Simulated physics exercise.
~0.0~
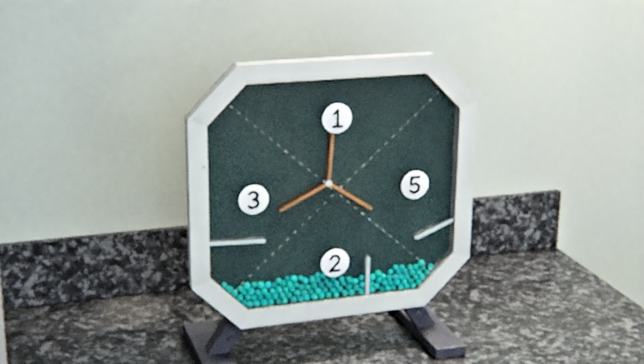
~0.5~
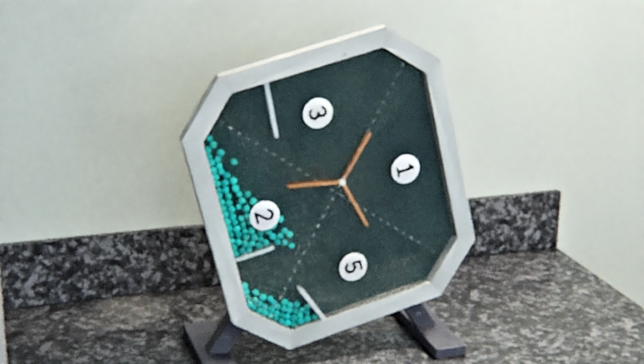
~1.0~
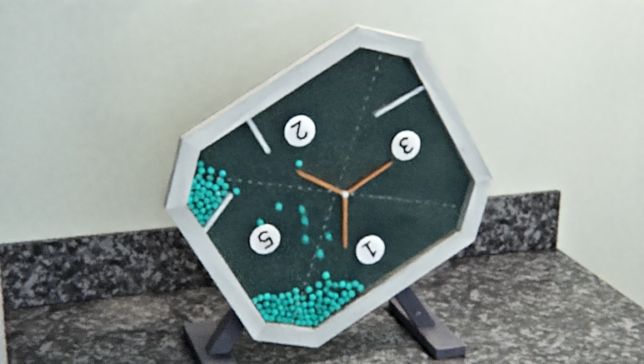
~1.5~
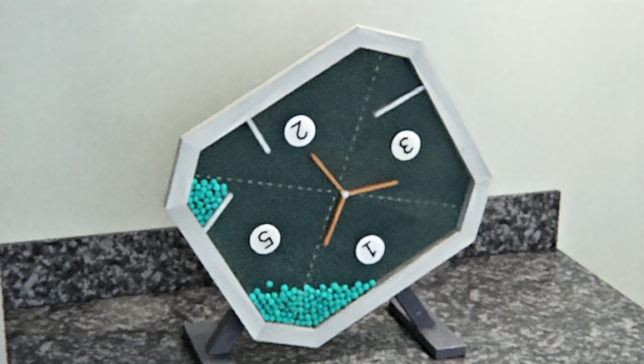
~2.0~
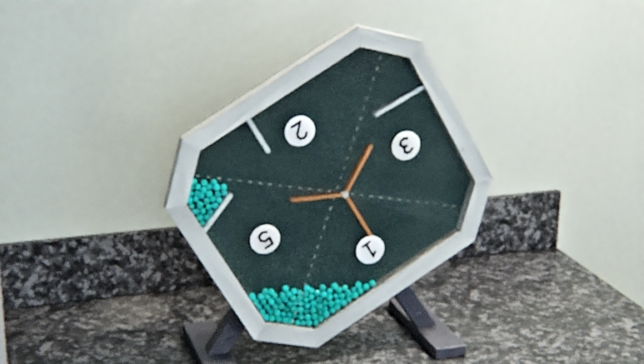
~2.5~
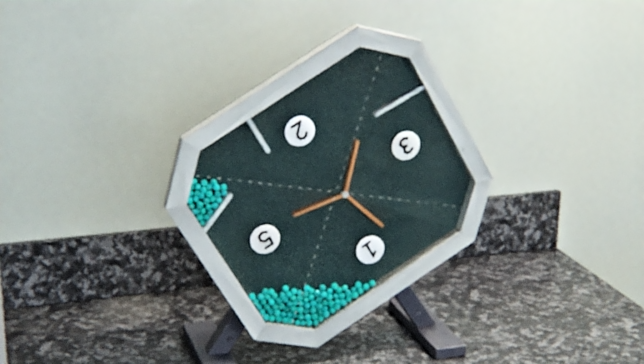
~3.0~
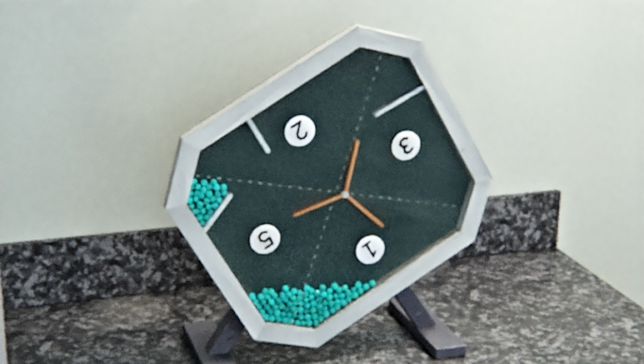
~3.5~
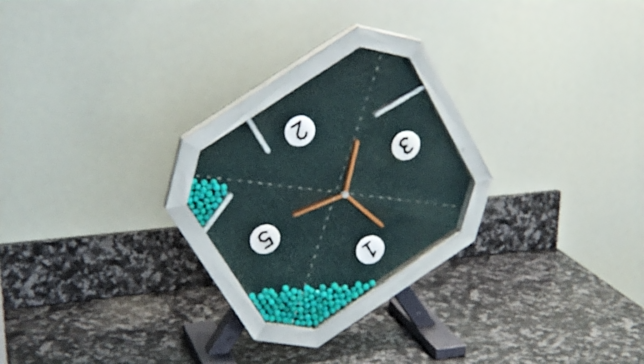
An octagonal case turns clockwise, spilling turquoise beads that settle mostly at wedge five's edge.
